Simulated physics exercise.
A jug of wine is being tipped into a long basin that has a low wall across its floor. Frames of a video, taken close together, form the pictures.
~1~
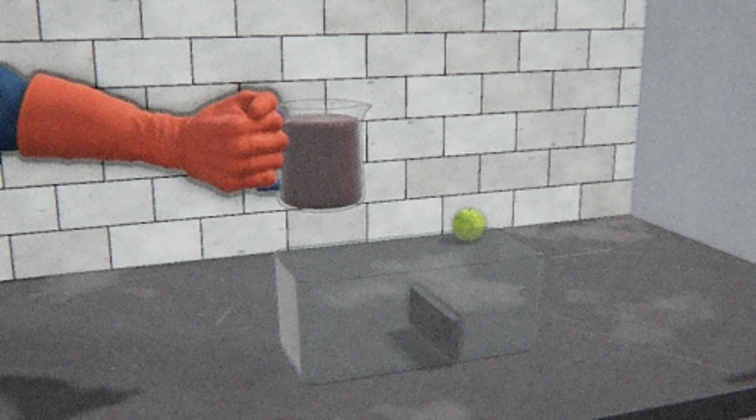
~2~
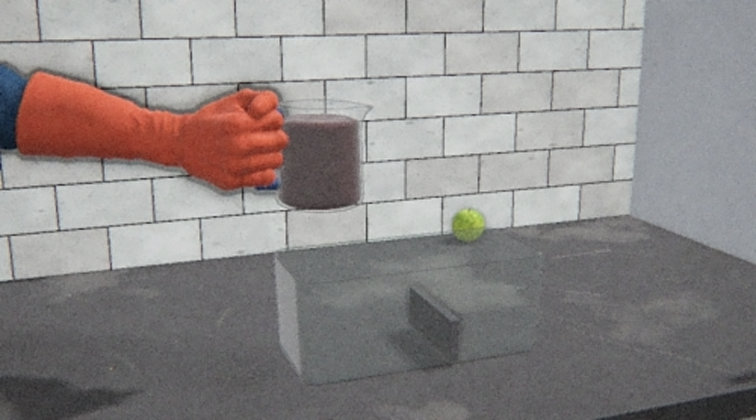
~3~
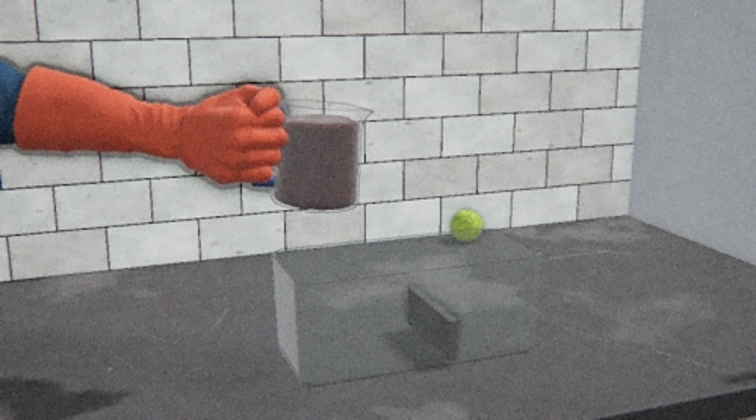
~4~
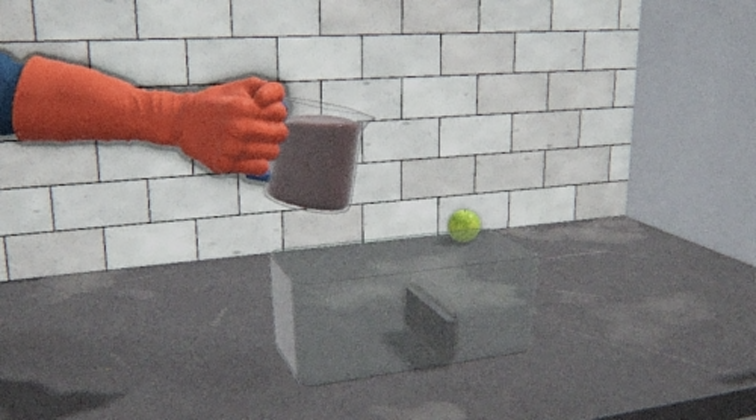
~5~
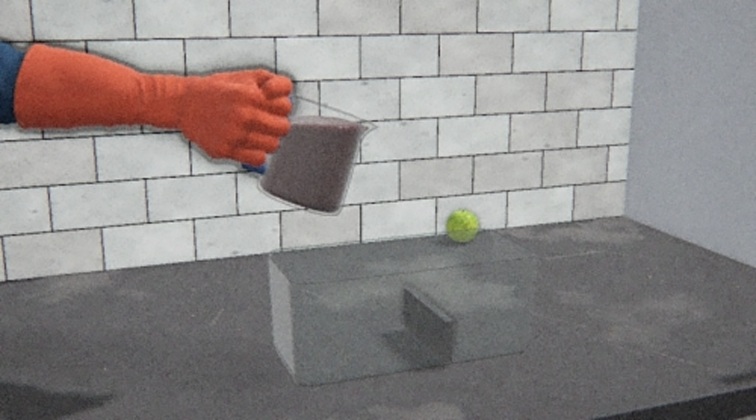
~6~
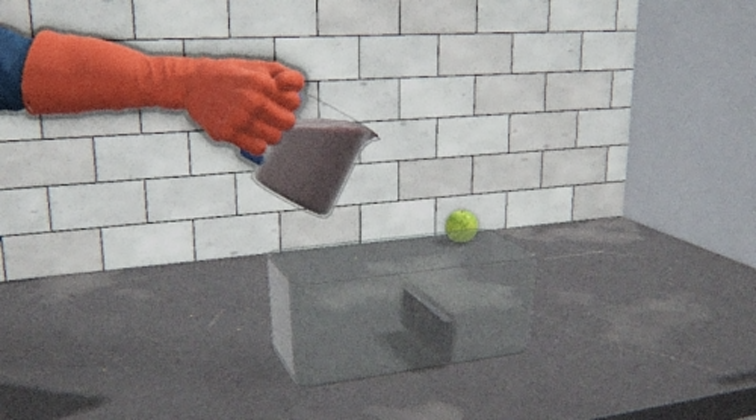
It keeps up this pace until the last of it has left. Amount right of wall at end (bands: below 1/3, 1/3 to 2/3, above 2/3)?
The right of the wall is going to lack a full third.
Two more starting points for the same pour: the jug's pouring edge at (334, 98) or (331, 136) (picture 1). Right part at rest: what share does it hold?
Near 5 in a hundred first, near 5 in a hundred second.
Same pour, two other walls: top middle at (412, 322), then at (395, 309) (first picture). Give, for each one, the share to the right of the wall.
With the first placement it is 75 %, with the second 95 %.
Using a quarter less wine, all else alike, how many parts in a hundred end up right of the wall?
About 5 in a hundred.
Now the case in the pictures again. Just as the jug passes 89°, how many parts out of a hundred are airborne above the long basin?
20 in a hundred.
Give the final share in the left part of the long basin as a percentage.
Roughly 75 per cent.
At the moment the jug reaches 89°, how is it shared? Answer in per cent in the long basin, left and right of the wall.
Left side: 5 in a hundred; right side: 5 in a hundred.
A moment on, the jug is tipped on its side and 66 per cent is still to pour, 7 is left of the wall and 6 right of it.
Next, the jug is tipped right over and 22 per cent is still to pour, 42 is left of the wall and 20 right of it.
Then the jug is tipped right over and 5 per cent is still to pour, 66 is left of the wall and 24 right of it.
Later the jug is tipped right over and 1 per cent is still to pour, 73 is left of the wall and 25 right of it.
Finally, 75 per cent lies left of the wall, 25 right of it and 1 outside.
